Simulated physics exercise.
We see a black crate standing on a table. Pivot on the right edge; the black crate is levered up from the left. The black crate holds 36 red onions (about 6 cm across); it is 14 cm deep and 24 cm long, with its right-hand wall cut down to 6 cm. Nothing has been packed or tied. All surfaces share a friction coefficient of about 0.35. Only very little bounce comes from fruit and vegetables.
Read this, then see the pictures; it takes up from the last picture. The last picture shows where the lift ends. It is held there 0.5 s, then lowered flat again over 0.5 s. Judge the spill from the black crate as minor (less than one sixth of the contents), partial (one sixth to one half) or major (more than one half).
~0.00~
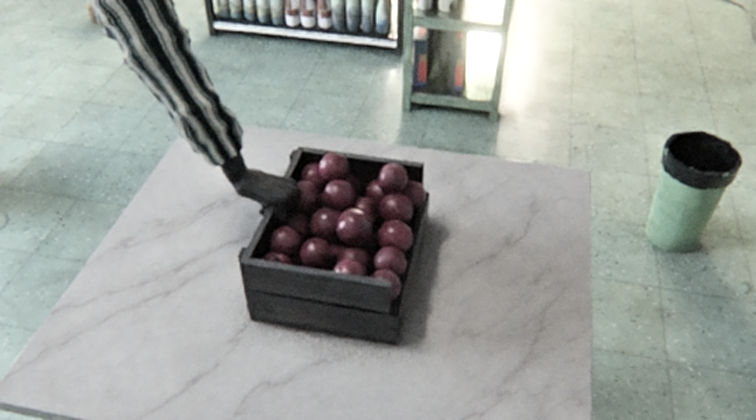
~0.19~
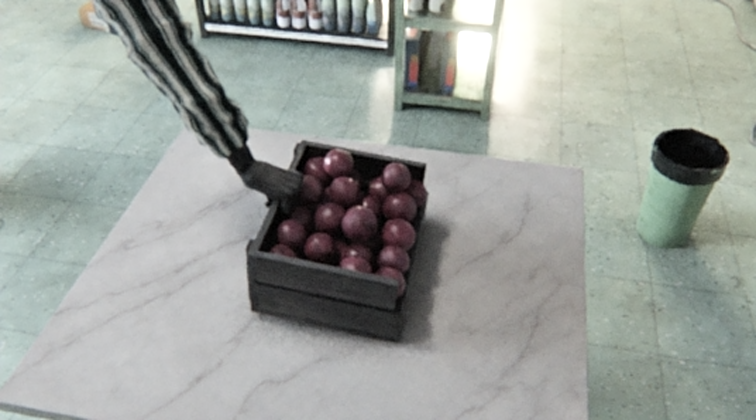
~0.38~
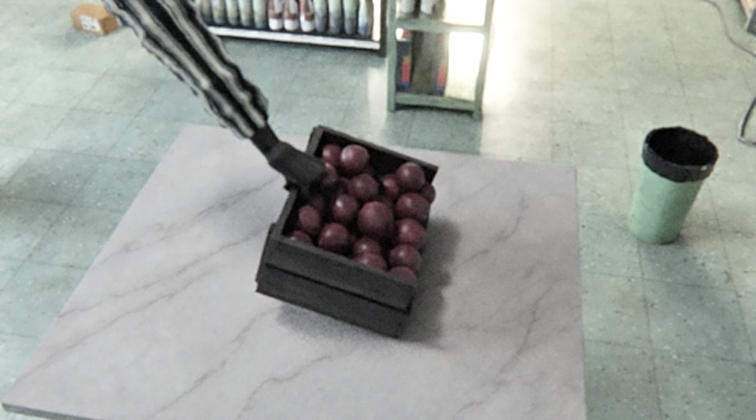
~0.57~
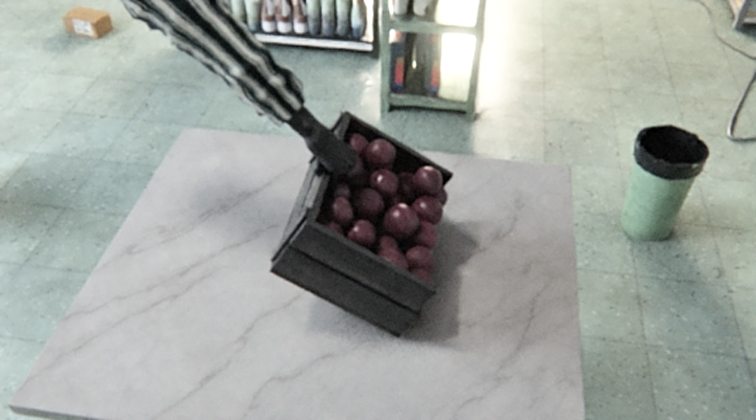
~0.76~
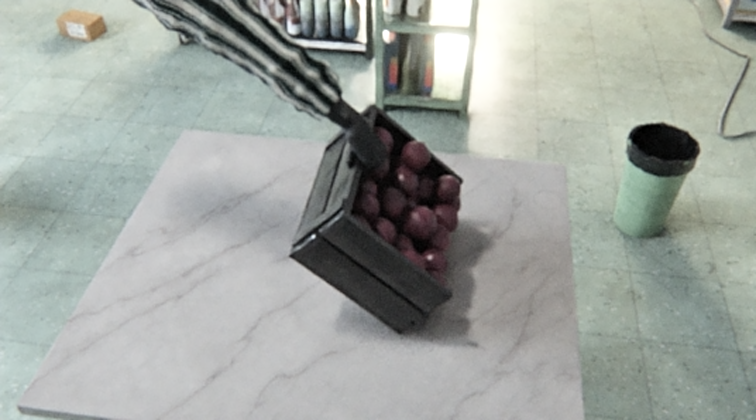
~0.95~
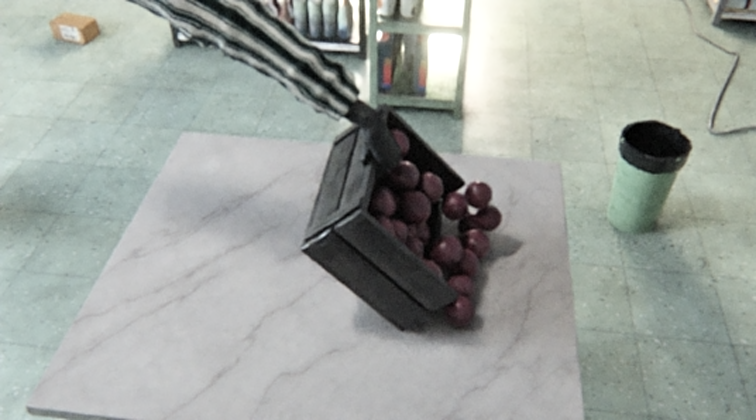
My money is on a spill above half of the load.
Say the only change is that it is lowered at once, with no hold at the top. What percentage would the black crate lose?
The black crate would shed 50 percent of its load.
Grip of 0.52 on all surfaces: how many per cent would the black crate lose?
Black crate 60 per cent.
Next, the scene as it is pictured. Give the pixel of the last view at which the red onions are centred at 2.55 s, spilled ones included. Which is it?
Around (452, 257).
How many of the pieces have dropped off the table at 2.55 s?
That count sits near 3.
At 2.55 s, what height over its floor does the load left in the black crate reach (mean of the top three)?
I'd say near 7 cm.
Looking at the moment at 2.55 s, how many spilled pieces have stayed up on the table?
I'd say close to 20 in all.
After 1.21 s, tilt 47°; the black crate is down by 14 of 36.
After 1.53 s, tilt 44°; the black crate is down by 19 of 36.
After 1.98 s, tilt 0°; the black crate is down by 22 of 36.
Outcome (at 2.55 s), the black crate is down by 22 of 36. Asked share, 22 of 36, 61 per cent.
